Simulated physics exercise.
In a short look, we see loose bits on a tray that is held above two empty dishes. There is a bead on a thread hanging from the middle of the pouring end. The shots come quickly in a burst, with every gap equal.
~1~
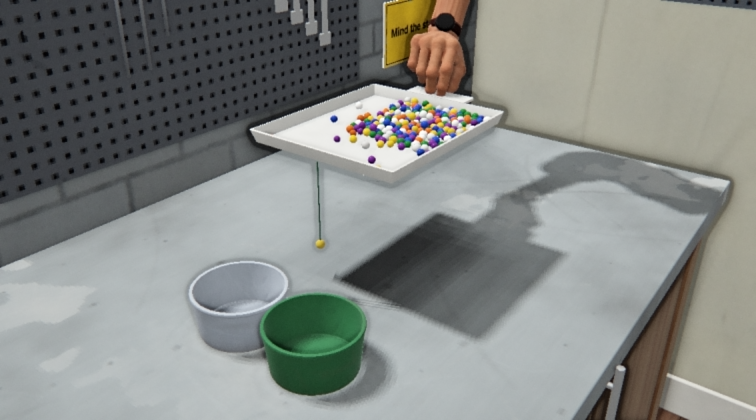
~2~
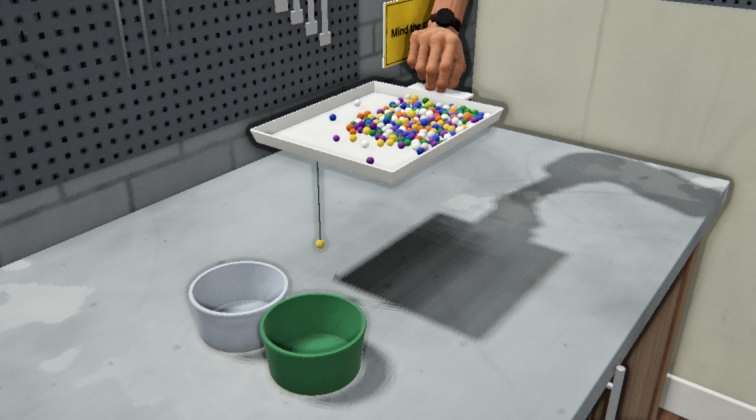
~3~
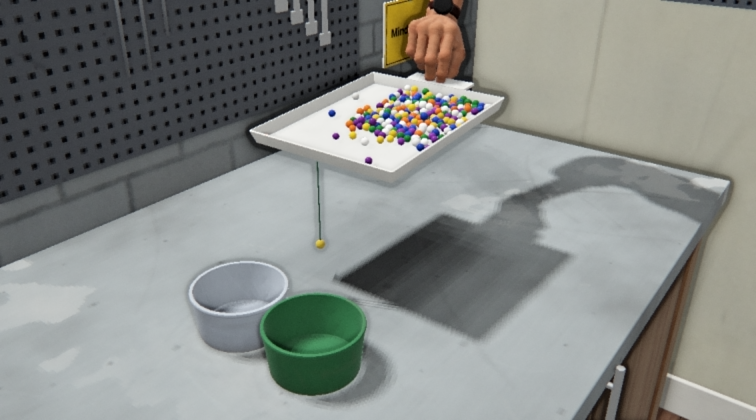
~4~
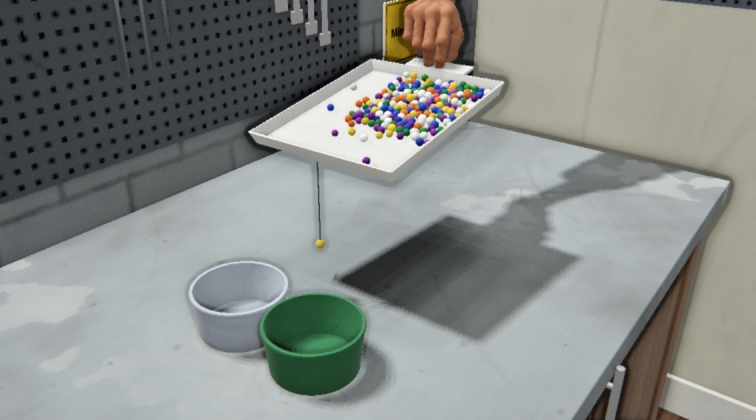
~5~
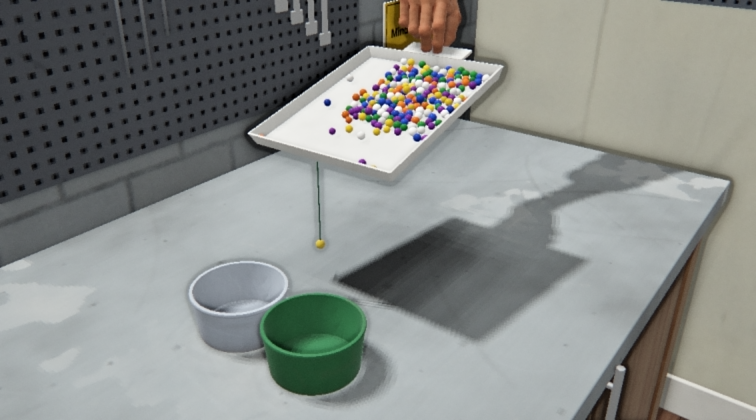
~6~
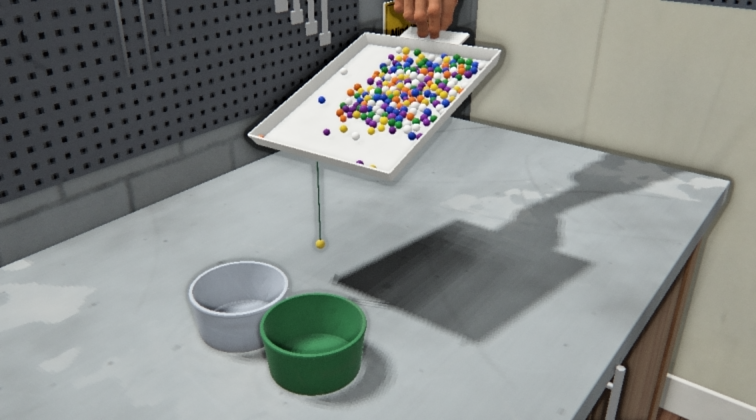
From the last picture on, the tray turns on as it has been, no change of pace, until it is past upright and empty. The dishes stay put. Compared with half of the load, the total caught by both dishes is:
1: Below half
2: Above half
Option 1: Below half.
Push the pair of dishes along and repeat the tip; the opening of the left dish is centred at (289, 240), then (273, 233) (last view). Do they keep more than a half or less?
In order, they'd catch a minor share, and next a minor share.
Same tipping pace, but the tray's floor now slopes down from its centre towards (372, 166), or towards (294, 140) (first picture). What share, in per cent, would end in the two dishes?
For the first it's near 10 %, for the second near 0 %.
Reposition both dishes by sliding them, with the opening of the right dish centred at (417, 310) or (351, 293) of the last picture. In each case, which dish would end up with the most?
The first time it is the dish to the left, and the second time it is the dish to the left.
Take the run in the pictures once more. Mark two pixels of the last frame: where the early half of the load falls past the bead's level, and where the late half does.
The early half goes through (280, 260), the late half through (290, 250).
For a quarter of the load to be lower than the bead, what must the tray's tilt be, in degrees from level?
It's turned some 65 degrees by then.
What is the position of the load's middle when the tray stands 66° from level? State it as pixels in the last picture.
The load is centred around (300, 169).
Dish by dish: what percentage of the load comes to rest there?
Final share: Left dish at 20 per cent, right dish at 10 per cent.
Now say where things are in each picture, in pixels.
Corners of the pouring end at (256, 129) and (392, 169), level; middle of the load at (414, 125), round plastic beads; left dish at (205, 325); right dish at (279, 366); bead on its thread at (321, 244), in the first picture.
Corners of the pouring end at (256, 129) and (391, 169), level; middle of the load at (414, 123), in the second picture.
Corners of the pouring end at (255, 130) and (391, 169), tipped barely, level across its low end; middle of the load at (414, 116), in the third picture.
Corners of the pouring end at (255, 131) and (390, 169), tipped a little, level across its low end; middle of the load at (413, 107), in the fourth picture.
Corners of the pouring end at (254, 132) and (389, 169), tipped clearly, level across its low end; middle of the load at (411, 98), in the fifth picture.
Corners of the pouring end at (253, 133) and (388, 169), tipped clearly, level across its low end; middle of the load at (406, 91), nearly all on the move; left dish at (205, 325); right dish at (279, 366), in the sixth picture.
Soon, tray tipped steeply; about half on the tray; a small part in the right dish; a small part in the left dish; a small part outside both; about a quarter in the air.
A while on, tray tipped past a quarter turn; a stray few on the tray; a small part in the right dish; a small part in the left dish; about two thirds outside both; a small part in the air.
Towards the end, tray tipped past a quarter turn; a small part in the right dish; about a quarter in the left dish; most outside both.
Finally, tray tipped past a quarter turn; a small part in the right dish; about a quarter in the left dish; most outside both.
